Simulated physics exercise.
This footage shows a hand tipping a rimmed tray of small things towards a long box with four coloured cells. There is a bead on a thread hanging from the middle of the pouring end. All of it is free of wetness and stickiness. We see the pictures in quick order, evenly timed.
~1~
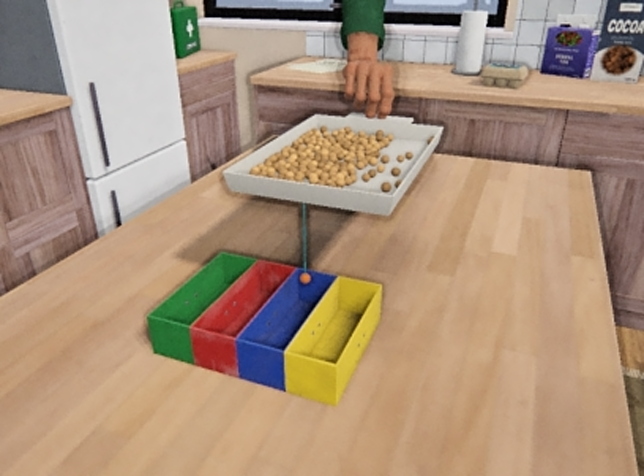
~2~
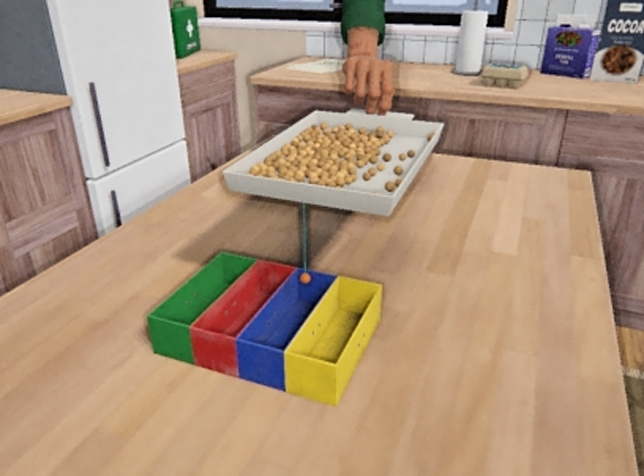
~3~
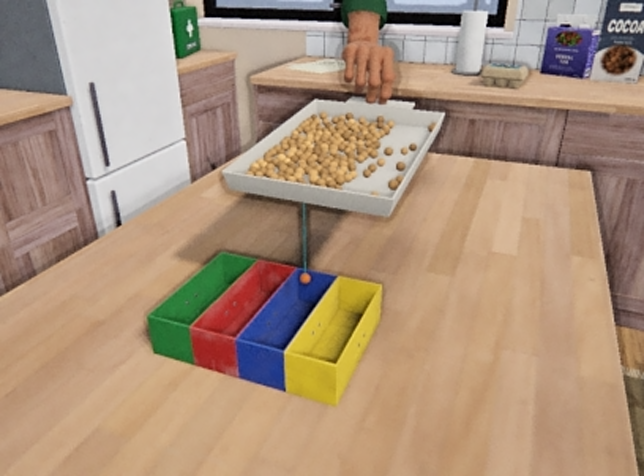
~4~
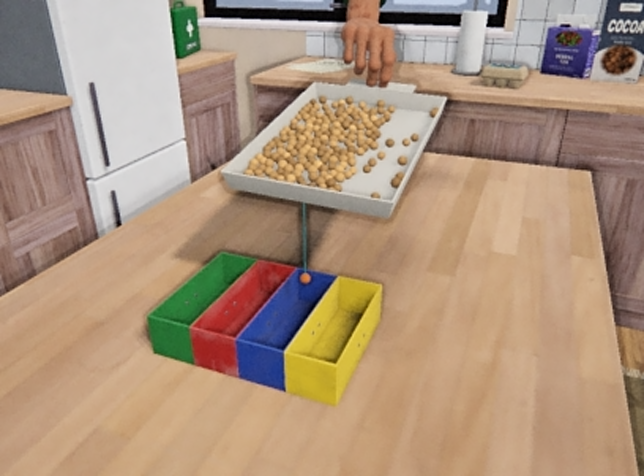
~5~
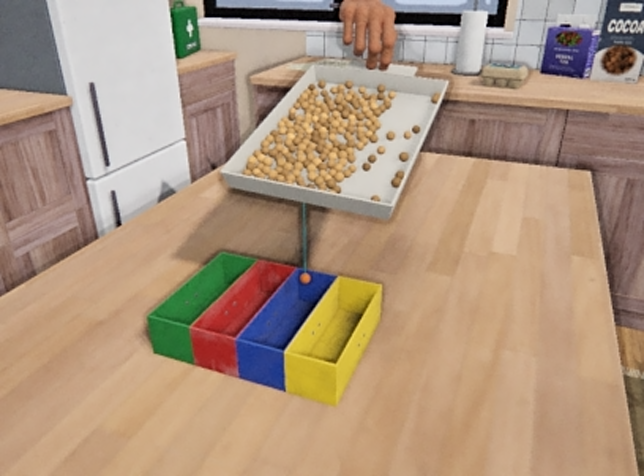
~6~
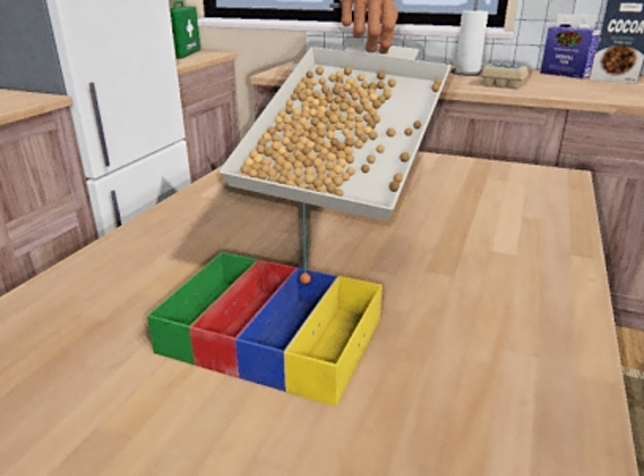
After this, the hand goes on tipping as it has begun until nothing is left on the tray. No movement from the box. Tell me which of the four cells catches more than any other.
I would say the yellow cell.
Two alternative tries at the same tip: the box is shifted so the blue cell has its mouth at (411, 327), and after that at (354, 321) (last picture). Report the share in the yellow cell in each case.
Roughly 0% first, roughly 20% second.
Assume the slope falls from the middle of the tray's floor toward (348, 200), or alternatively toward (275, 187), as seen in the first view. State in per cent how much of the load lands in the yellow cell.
Respectively 30 and 0 in a hundred.
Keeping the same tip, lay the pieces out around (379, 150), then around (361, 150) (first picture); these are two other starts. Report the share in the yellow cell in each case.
First try 30 %, second try 30 %.
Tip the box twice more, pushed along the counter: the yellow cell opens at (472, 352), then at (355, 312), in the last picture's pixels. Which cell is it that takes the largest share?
That red cell first, the yellow one second.
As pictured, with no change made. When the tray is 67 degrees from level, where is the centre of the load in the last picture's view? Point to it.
Close to (331, 192).
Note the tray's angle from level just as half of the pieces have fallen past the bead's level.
95° or so.
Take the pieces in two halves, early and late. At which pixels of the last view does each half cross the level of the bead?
Points: About (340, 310), then about (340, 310).
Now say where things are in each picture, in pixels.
In the first picture, corners of the pouring end (229, 171) and (390, 194), level; middle of the load (325, 159), round wooden beads; bead on its thread (305, 278); green cell (171, 337); red cell (215, 349); blue cell (261, 361); yellow cell (311, 375).
In the second picture, corners of the pouring end (229, 171) and (389, 194), level; middle of the load (325, 157).
In the third picture, corners of the pouring end (228, 170) and (389, 196), tipped barely, lowest at the right corner; middle of the load (325, 152).
In the fourth picture, corners of the pouring end (227, 170) and (389, 199), tipped a little, lowest at the right corner; middle of the load (324, 143).
In the fifth picture, corners of the pouring end (226, 169) and (389, 202), tipped clearly, lowest at the right corner; middle of the load (323, 137), about a tenth on the move.
In the sixth picture, corners of the pouring end (226, 170) and (389, 204), tipped clearly, lowest at the right corner; middle of the load (321, 134), almost all on the move; green cell (171, 337); red cell (215, 349); blue cell (261, 361); yellow cell (311, 375).
Just after the last frame, tray tipped steeply; the larger part on the tray; just a few in the yellow cell; about a tenth falling or outside the box.
A moment on, tray tipped past a quarter turn; about a tenth on the tray; roughly a quarter in the yellow cell; about a tenth in the blue cell; about a tenth in the red cell; roughly half falling or outside the box.
Further on, tray tipped past a quarter turn; roughly a third in the yellow cell; about a tenth in the blue cell; about a tenth in the red cell; just a few in the green cell; roughly half falling or outside the box.
When it is over, tray tipped past a quarter turn; roughly a third in the yellow cell; about a tenth in the blue cell; about a tenth in the red cell; just a few in the green cell; roughly half outside the box.
